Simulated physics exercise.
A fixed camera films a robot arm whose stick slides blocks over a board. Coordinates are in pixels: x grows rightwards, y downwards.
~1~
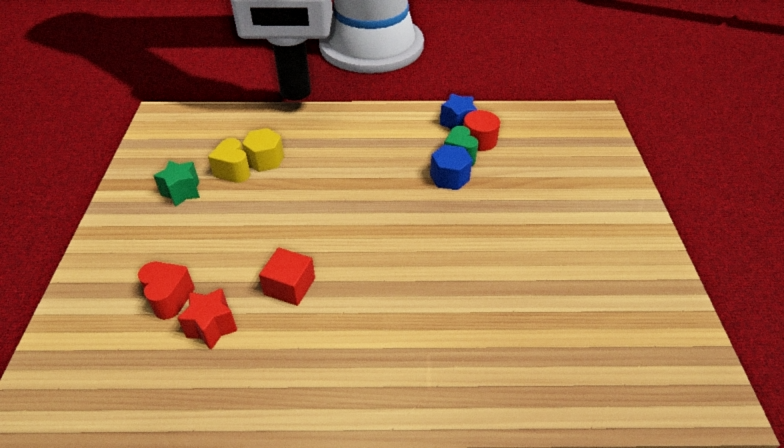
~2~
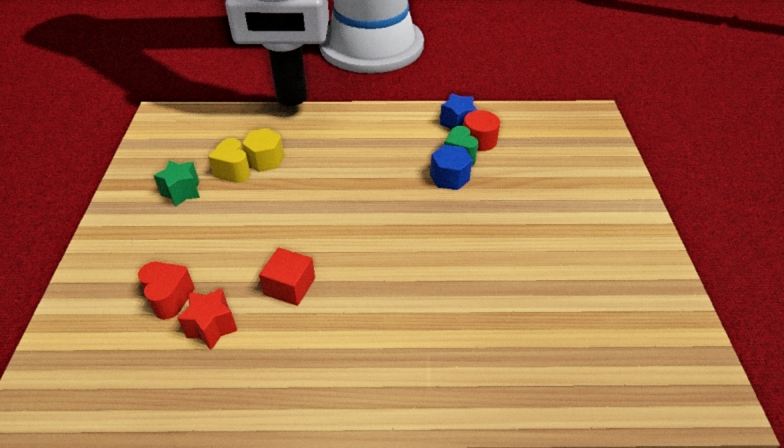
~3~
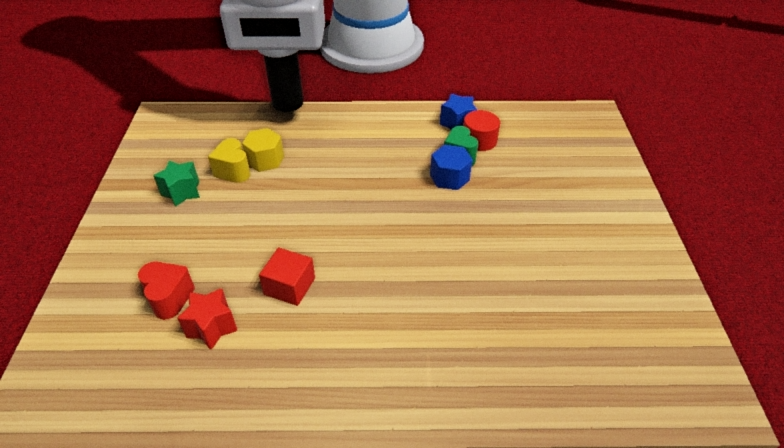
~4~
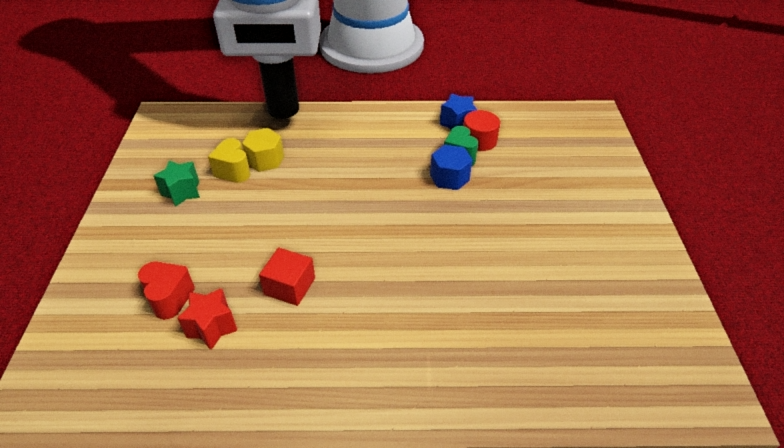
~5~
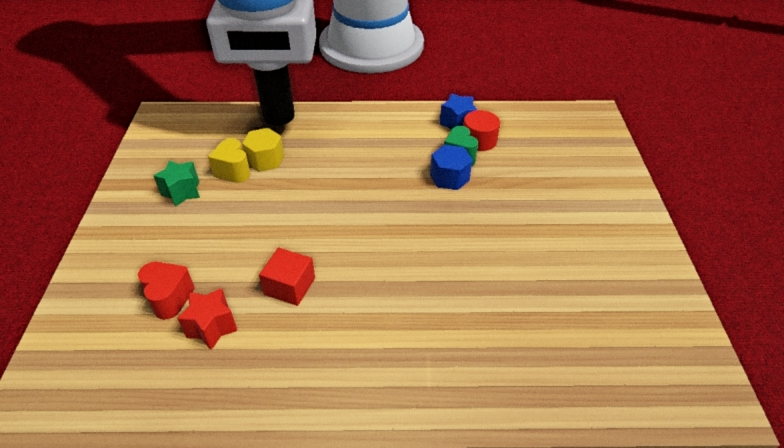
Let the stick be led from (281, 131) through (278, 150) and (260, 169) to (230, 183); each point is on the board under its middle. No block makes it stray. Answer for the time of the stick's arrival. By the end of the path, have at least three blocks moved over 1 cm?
Yes, it checks out.
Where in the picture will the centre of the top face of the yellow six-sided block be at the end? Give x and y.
Roughly at (215, 187).
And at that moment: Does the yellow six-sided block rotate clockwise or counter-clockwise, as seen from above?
From above, the yellow six-sided block will be seen to turn anti-clockwise.
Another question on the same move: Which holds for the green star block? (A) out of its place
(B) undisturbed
The one that fits is A, out of its place.
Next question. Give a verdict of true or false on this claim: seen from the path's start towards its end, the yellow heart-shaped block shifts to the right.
It is true.
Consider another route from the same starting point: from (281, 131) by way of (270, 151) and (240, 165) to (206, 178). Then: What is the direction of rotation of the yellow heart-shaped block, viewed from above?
It is turned clockwise.
The first path, step by step. One third of the way, stick at (276, 136); yellow heart-shaped block at (223, 154), turned 15° clockwise; yellow six-sided block at (255, 151).
Two thirds of the way, stick at (257, 155); yellow heart-shaped block at (208, 160), turned 50° clockwise; yellow six-sided block at (233, 171), turned 15° clockwise.
At the end, stick at (226, 168); green star block at (151, 177); yellow heart-shaped block at (184, 167), turned 65° clockwise; yellow six-sided block at (215, 187), turned 30° anticlockwise.
